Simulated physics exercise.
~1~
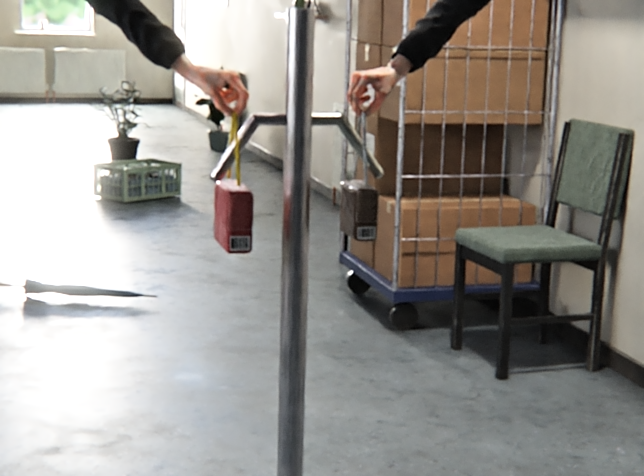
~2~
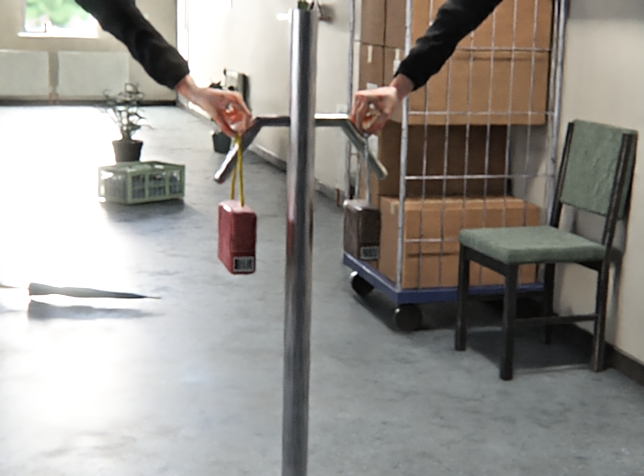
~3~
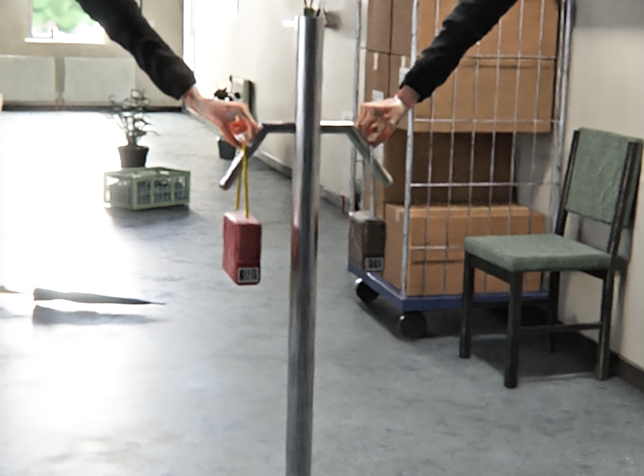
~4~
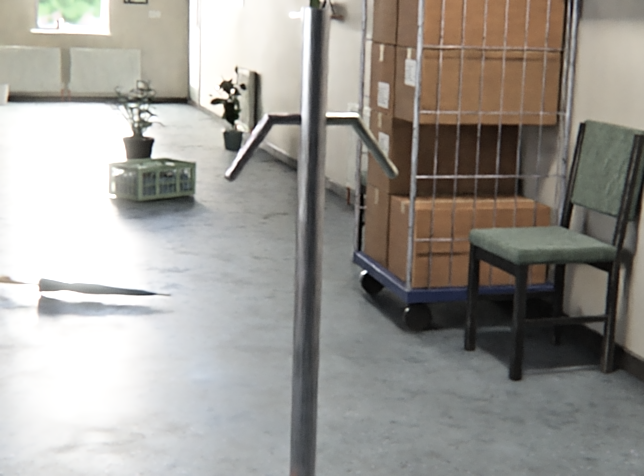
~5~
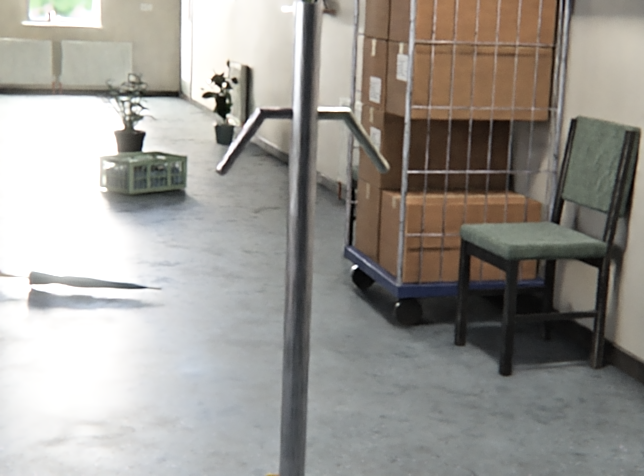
Two hands lowering a red pouch and a brown pouch by loops onto a stand's sloping pegs, both pegs ending up bare.
